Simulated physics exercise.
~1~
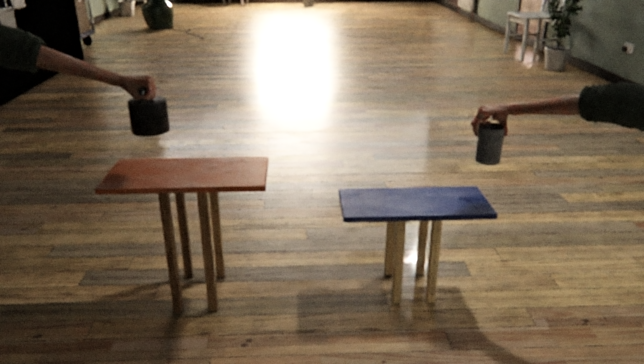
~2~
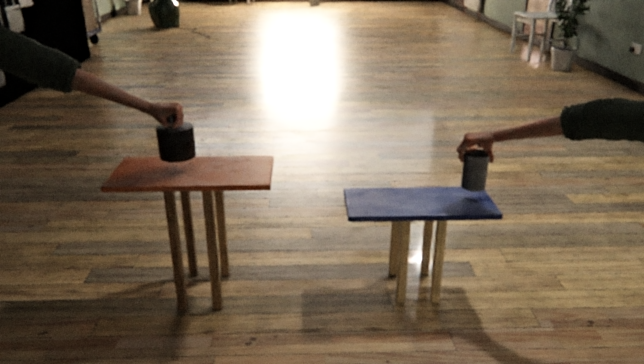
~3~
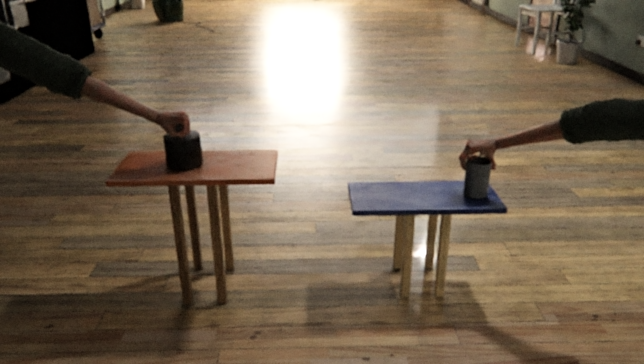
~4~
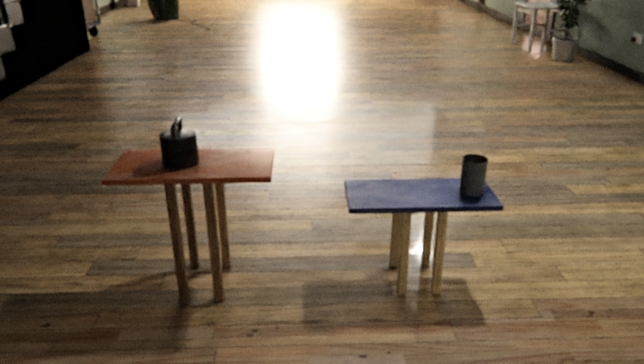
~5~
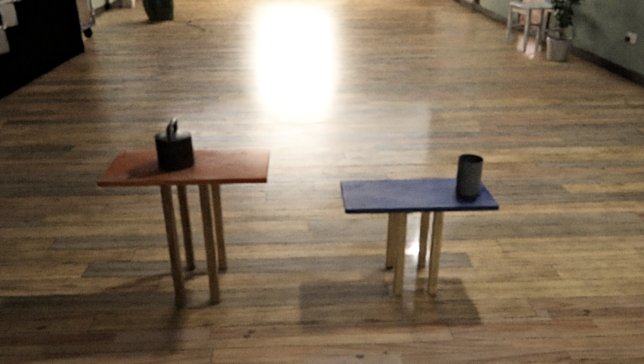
On a wooden floor, two hands set dark objects on orange and blue stands, then withdraw.
